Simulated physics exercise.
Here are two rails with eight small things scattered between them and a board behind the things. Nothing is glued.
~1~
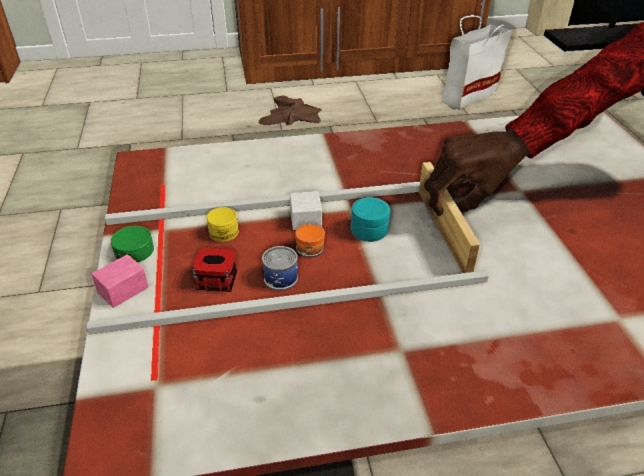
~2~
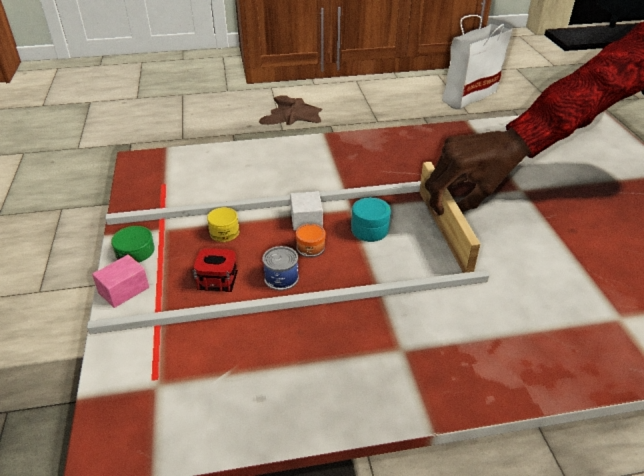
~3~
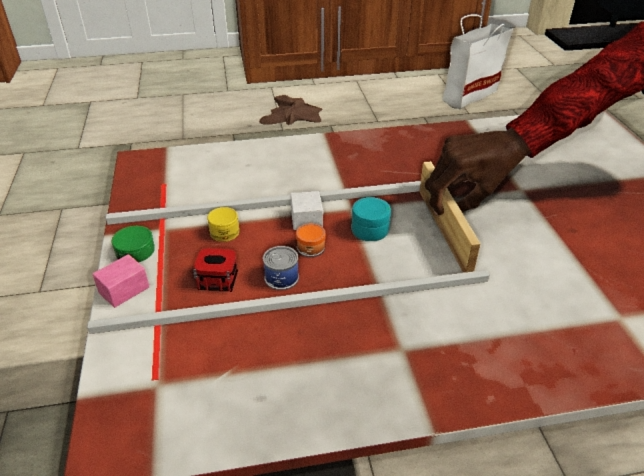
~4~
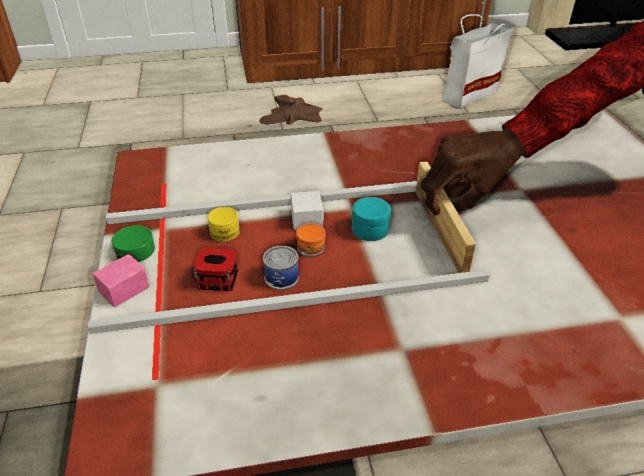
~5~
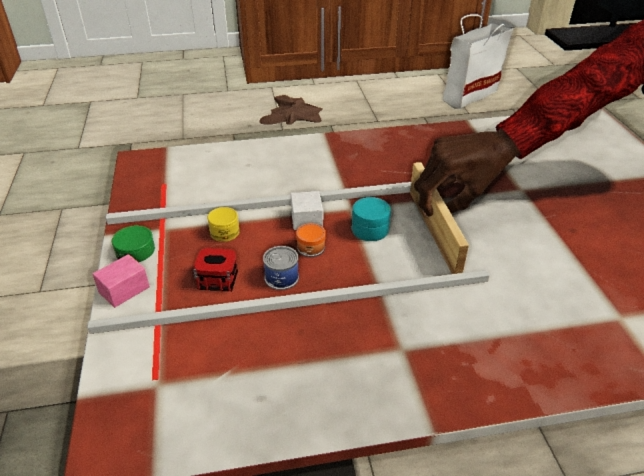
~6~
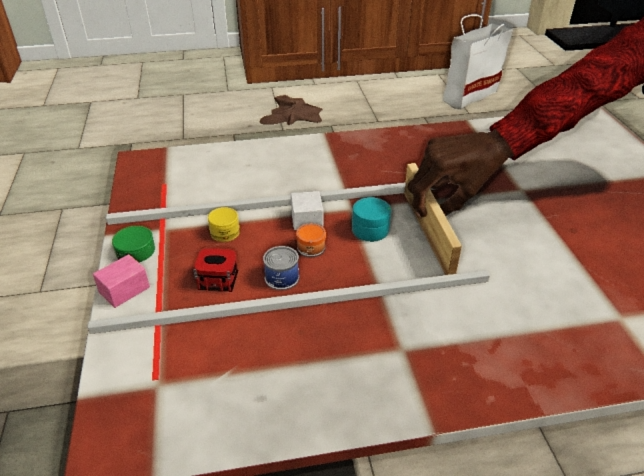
At the start, a hand in a red sleeve holds a wooden board upright between two pale rails on a red and white checked surface, to the right of eight small colourful things. The hand then slides the board slightly left, toward the turquoise lid, while the things stay still.
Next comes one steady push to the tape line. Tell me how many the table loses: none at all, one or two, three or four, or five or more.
I predict one or two come down off the table.
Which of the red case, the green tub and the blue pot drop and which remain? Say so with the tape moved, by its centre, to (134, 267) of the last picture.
Note: Red case drops down; green tub drops down; blue pot remains.
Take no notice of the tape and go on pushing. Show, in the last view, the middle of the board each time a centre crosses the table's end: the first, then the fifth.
At (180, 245) for the first, at (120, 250) for the fifth.
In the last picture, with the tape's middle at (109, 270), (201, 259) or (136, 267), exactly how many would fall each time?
The three tries give 8, 0 and 4.
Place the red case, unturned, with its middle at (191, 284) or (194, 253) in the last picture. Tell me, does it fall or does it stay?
In order, the object stays where it is, then stays where it is.
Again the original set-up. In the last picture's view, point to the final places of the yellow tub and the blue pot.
About (111, 238), and the other about (138, 298).
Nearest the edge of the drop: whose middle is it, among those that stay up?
That's the yellow tub, it ends up nearest.
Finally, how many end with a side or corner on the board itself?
In total, 4.
Early on, none off yet; pink block at rest near (122, 280); green tub at rest near (134, 245); red case at rest near (217, 270).
A while later, none off yet; pink block at rest near (122, 280); green tub at rest near (134, 245); red case travelled a little near (197, 273).
Finally, the number that fall off is one or two; lost, green tub and pink block.
